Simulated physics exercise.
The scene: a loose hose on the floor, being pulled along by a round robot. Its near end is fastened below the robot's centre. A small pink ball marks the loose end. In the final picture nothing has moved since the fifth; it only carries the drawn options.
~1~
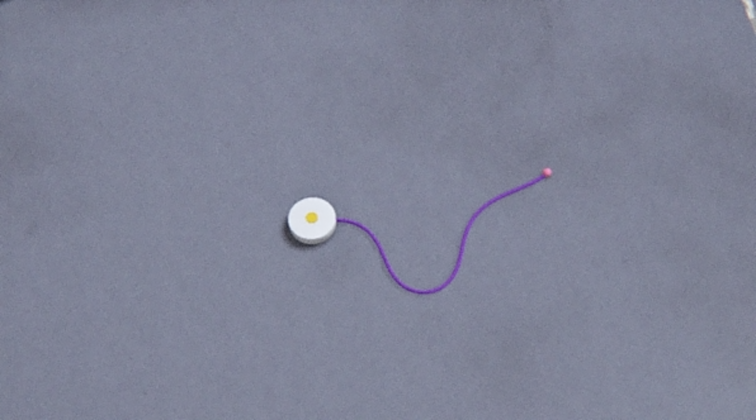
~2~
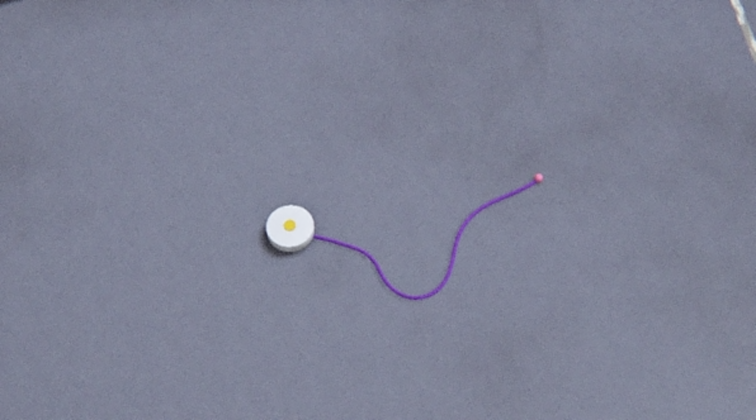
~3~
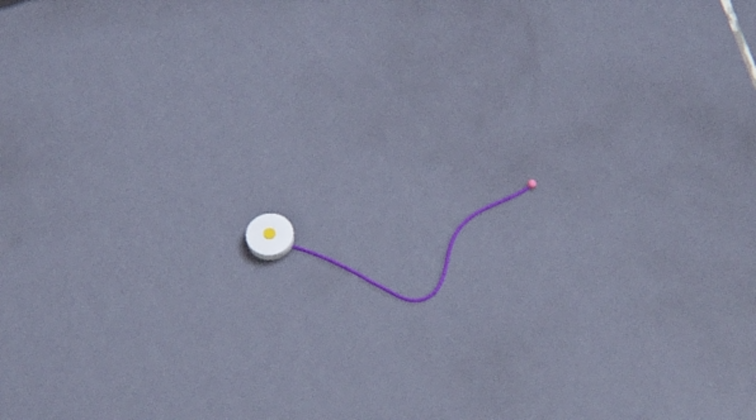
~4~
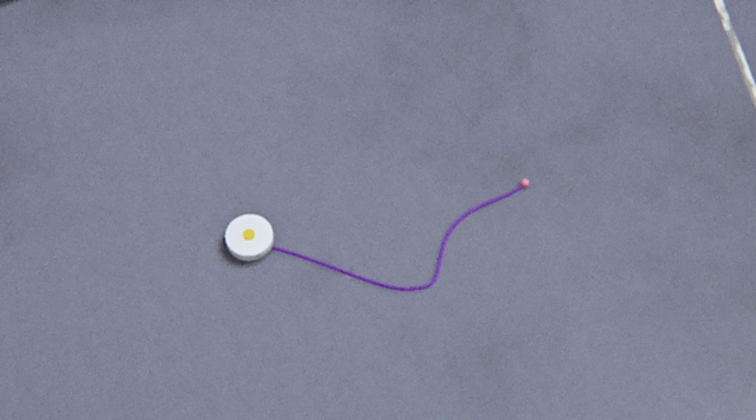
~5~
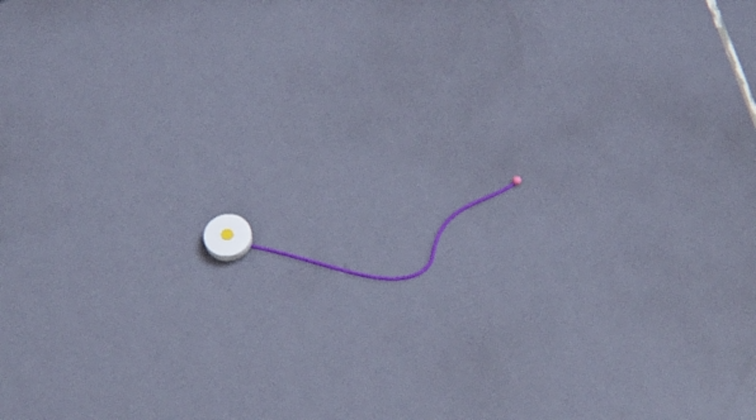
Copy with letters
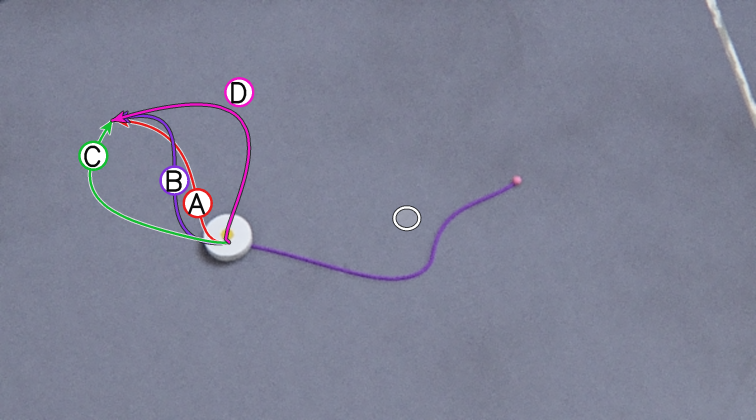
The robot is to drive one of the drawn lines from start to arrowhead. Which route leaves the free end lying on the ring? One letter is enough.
Only C gets it there.
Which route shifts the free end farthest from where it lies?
C.
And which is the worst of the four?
That is D.
On the marked copy, A from (229, 242) via (189, 171) to (116, 121); B from (229, 242) via (175, 176) to (116, 120); C from (229, 242) via (112, 210) to (112, 121); D from (229, 242) via (241, 121) to (112, 121); the ring at (407, 218).
Taking C. A third of the way, robot (140, 220), middle of the hose (317, 233), free end (481, 200).
Two thirds of the way, robot (89, 166), middle of the hose (248, 219), free end (417, 216).
When it is over, robot (111, 116), middle of the hose (236, 209), free end (403, 217); the free end is on the ring.
As for the rest, A leaves the free end at (427, 207); B leaves the free end at (425, 210); D leaves the free end at (432, 190).
